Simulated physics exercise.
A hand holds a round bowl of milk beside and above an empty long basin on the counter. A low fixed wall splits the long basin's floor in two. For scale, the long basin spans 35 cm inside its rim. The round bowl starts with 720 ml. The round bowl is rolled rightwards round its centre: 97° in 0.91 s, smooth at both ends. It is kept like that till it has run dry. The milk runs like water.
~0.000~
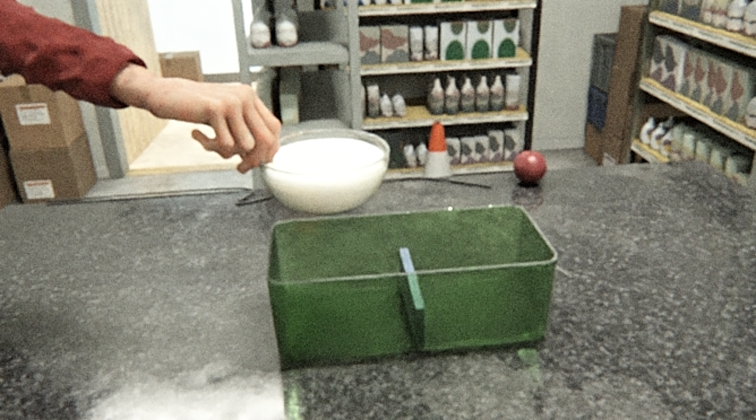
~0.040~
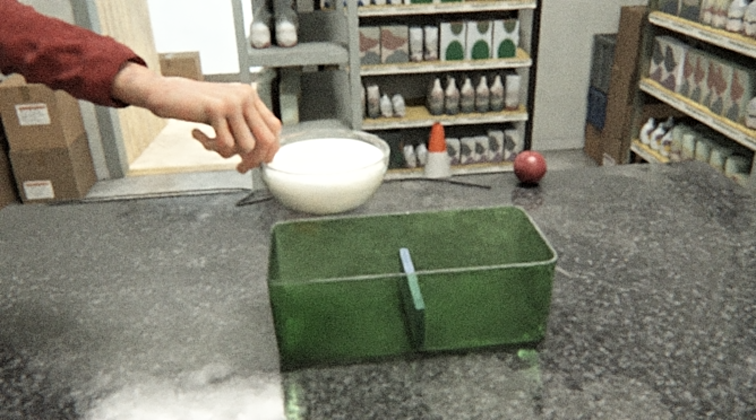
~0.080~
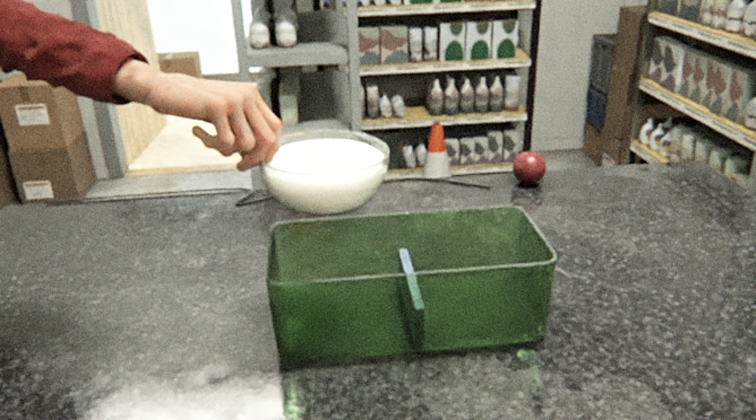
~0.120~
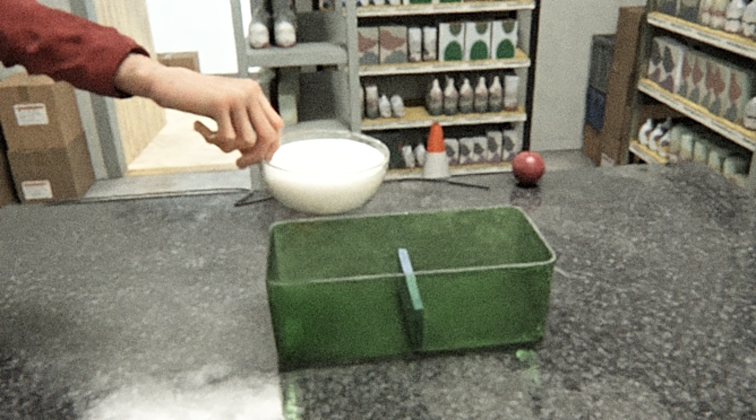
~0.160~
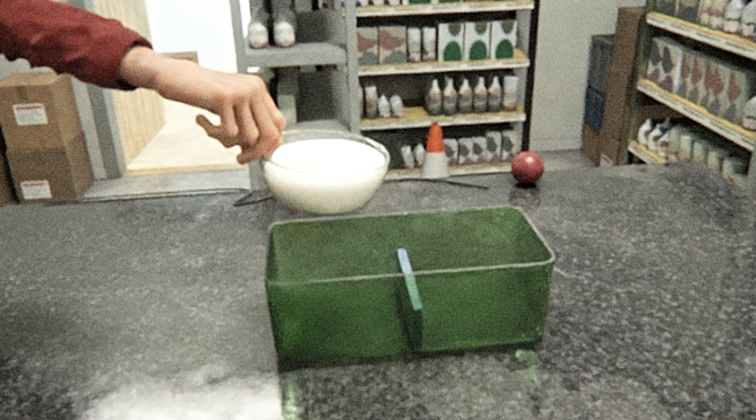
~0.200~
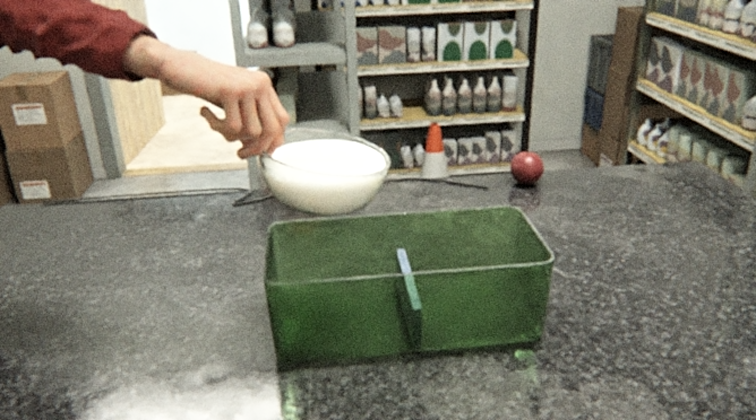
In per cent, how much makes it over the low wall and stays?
About 72 per cent.
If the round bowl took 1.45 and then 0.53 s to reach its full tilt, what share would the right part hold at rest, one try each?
In turn about 80 and 60 per cent.
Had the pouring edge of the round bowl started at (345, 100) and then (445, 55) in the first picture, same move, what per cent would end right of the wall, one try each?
In turn about 45 and 90 per cent.
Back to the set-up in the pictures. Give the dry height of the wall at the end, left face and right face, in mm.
Some 52 mm on the left and 38 mm on the right.
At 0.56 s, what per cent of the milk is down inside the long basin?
Near 26 in a hundred.
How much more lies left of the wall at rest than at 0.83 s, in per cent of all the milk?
Some 6 per cent.
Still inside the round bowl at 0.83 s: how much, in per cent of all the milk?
Near 4 in a hundred.
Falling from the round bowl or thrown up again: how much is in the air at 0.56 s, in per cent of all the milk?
Some 32 per cent.
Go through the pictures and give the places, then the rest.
The first frame shows tilt 0°; pouring edge (387, 148); surface from (262, 161) to (385, 153); the long basin's rim runs from (270, 252) to (539, 232); the wall's top is at (411, 277).
The second frame shows tilt 0°; pouring edge (387, 149); surface from (262, 161) to (385, 154).
The third frame shows tilt 2°; pouring edge (387, 150); surface from (262, 161) to (384, 155).
The fourth frame shows tilt 4°; pouring edge (387, 153); surface from (261, 160) to (384, 156).
The fifth frame shows tilt 7°; pouring edge (388, 156); surface from (262, 159) to (385, 156).
The sixth frame shows tilt 11°; pouring edge (388, 160); surface from (263, 160) to (386, 157).
After 0.56 s the tilt is 66° and 42 per cent is still to pour, 2 is left of the wall and 24 right of it.
After 0.83 s the tilt is 95° and 4 per cent is still to pour, 21 is left of the wall and 72 right of it.
After 1.11 s the tilt is 97° and 0 per cent is still to pour, 27 is left of the wall and 72 right of it.
After 1.41 s the tilt is 97° and 0 per cent is still to pour, 27 is left of the wall and 72 right of it.
In the end 27 per cent lies left of the wall, 72 right of it and 1 outside.
